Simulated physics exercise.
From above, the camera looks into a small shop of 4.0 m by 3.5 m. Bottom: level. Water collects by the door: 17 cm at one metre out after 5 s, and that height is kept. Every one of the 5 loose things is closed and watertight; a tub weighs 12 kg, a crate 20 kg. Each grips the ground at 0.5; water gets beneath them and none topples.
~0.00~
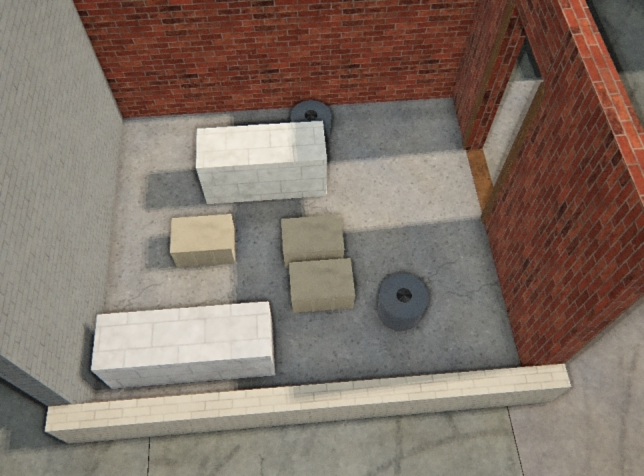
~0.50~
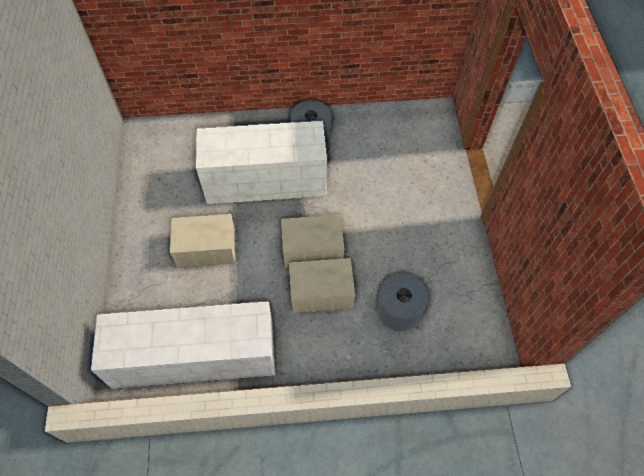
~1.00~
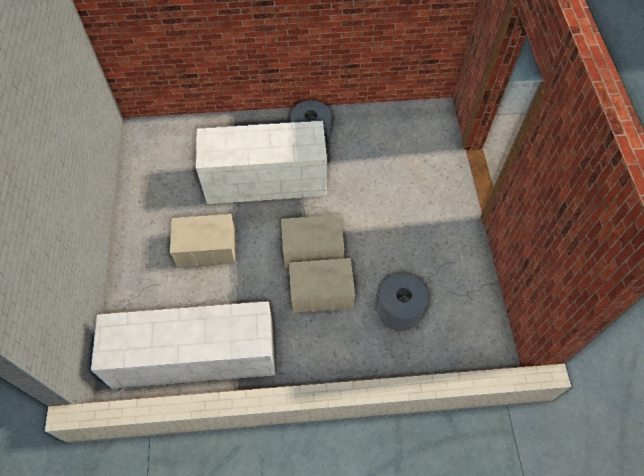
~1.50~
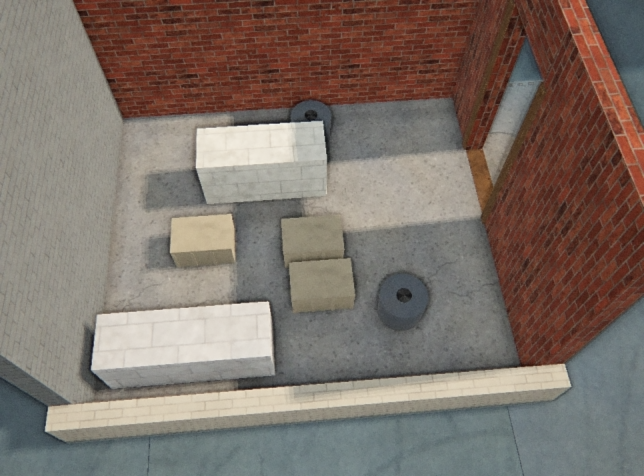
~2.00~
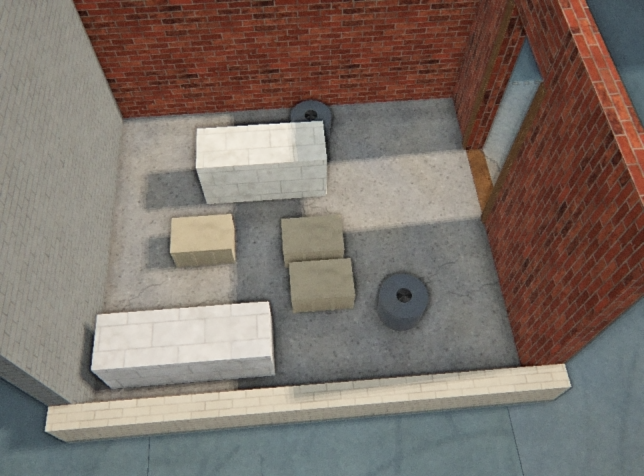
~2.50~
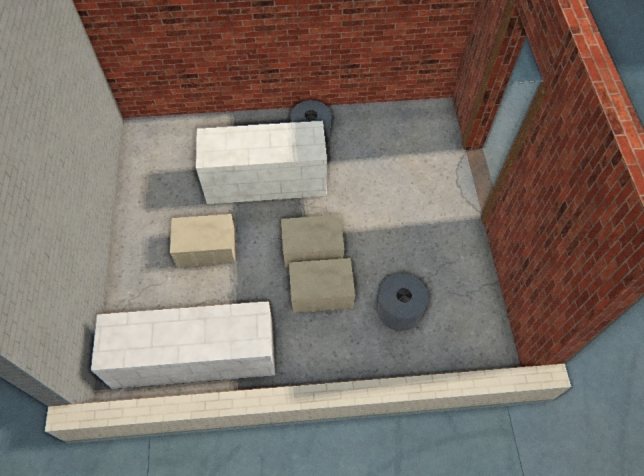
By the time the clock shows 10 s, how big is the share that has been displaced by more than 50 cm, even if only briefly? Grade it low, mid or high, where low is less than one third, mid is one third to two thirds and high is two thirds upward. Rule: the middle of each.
Grade: Low.
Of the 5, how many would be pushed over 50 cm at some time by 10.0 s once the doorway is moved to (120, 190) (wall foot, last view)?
Then it comes to 0 of them.
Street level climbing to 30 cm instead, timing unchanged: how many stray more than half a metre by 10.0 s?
Then it comes to 4.
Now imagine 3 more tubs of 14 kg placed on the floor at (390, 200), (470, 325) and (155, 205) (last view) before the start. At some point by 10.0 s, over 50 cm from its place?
In order: Above the mark, below the mark, below the mark.
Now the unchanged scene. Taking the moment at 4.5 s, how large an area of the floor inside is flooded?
That flooded area is roughly 3.5 m2.
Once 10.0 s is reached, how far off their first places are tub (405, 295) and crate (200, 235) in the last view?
Shifts: 0 cm / 0 cm.
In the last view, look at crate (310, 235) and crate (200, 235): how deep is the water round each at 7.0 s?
Roughly 6 and 2 cm.
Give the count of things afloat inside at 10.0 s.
At that instant the tally stands at 0.
After 3.5 s 0 of 5 are over 50 cm from their spots; 0 afloat.
After 4.5 s 0 of 5 are over 50 cm from their spots; 0 afloat.
After 7.0 s 0 of 5 are over 50 cm from their spots; 0 afloat.
After 10.0 s 1 of 5 are over 50 cm from their spots, and 1 have been at some point; 0 afloat.
